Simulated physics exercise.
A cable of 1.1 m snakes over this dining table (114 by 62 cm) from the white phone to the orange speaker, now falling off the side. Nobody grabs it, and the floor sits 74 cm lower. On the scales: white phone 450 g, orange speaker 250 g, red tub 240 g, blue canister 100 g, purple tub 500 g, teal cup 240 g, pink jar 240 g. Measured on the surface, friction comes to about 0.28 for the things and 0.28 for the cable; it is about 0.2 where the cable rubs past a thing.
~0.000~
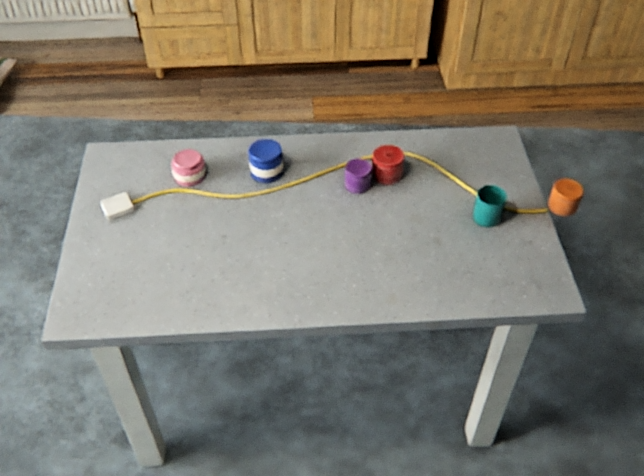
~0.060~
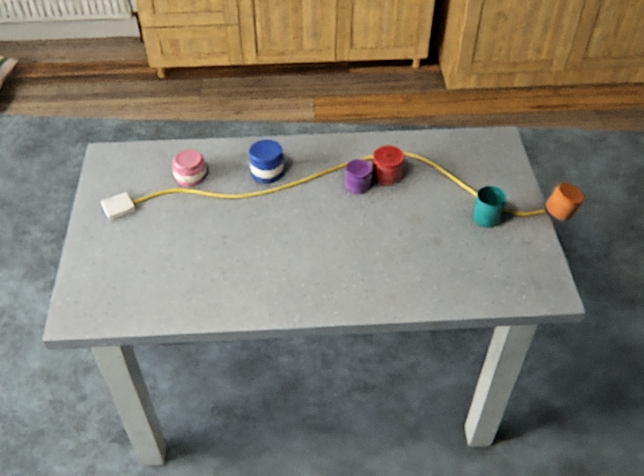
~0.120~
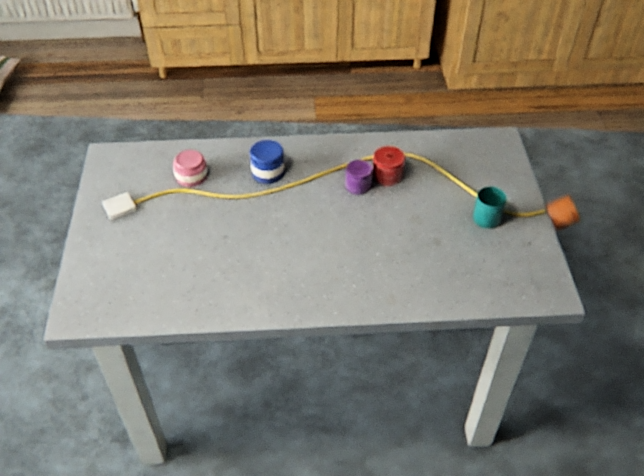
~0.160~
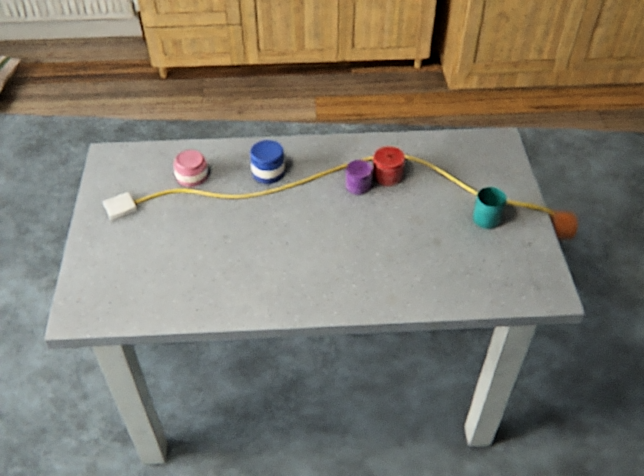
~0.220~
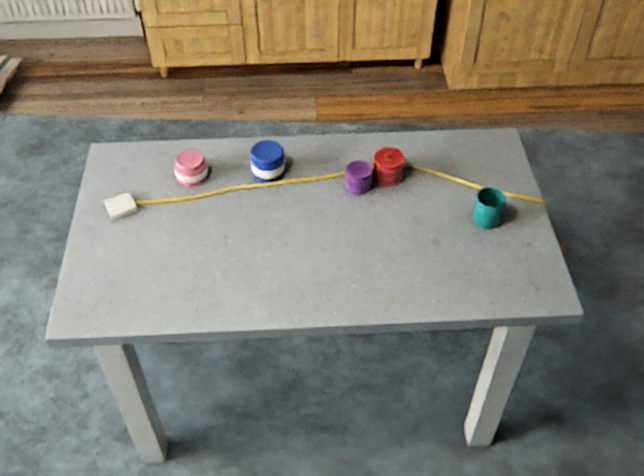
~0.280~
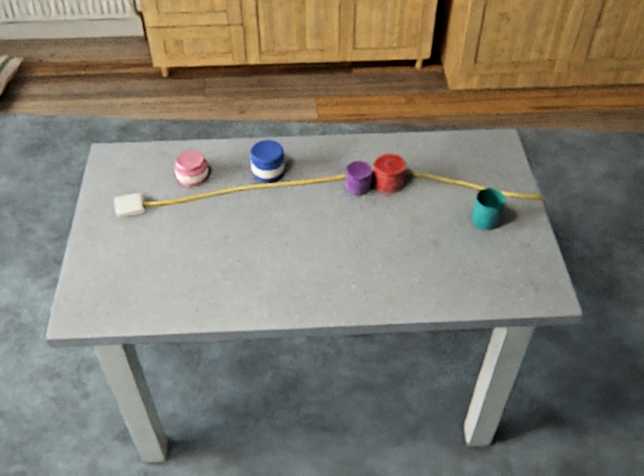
The clip opens on a gray table holding a winding yellow cable between a white block and an orange cylinder at the right edge, among several colorful containers. The orange cylinder drops out of sight over the side, the cable pulls straighter, and the white block shifts slightly right.
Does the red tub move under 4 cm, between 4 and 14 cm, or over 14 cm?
It ends in the medium range.
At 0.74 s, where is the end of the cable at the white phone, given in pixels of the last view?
It sits close to (200, 197) in the last view.
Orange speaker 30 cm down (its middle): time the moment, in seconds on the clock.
That comes at 0.65 seconds.
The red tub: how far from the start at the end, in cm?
Red tub: 8 cm.
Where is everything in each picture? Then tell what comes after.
The first picture shows red tub (389, 155); cable runs through (429, 162) (267, 191) (177, 190).
The second picture shows orange speaker (568, 192); cable runs through (178, 190).
The third picture shows orange speaker (563, 213); cable runs through (179, 191).
The fourth picture shows orange speaker (559, 225); cable runs through (179, 191).
The fifth picture shows orange speaker (549, 248); cable runs through (536, 200) (182, 199).
The sixth picture shows red tub (390, 164); cable runs through (543, 200) (454, 182) (190, 199).
At 0.5 s, the cable's tail end at (178, 201); red tub 7 cm off its start, orange speaker over the edge, white phone 10 cm off its start.
At 0.7 s, the cable's tail end at (200, 197); red tub 7 cm off its start, white phone 15 cm off its start, orange speaker over the edge.
At 1.0 s, the cable's tail end at (217, 195); red tub 7 cm off its start at (392, 178), white phone 20 cm off its start at (202, 193), orange speaker over the edge.
At 1.2 s, the cable's tail end at (229, 193); red tub 7 cm off its start, white phone 23 cm off its start, orange speaker over the edge.
At 2.4 s, the cable's tail end at (281, 188); red tub 7 cm off its start at (392, 178), white phone 36 cm off its start at (267, 186), orange speaker over the edge, blue canister 1 cm off its start at (270, 148).
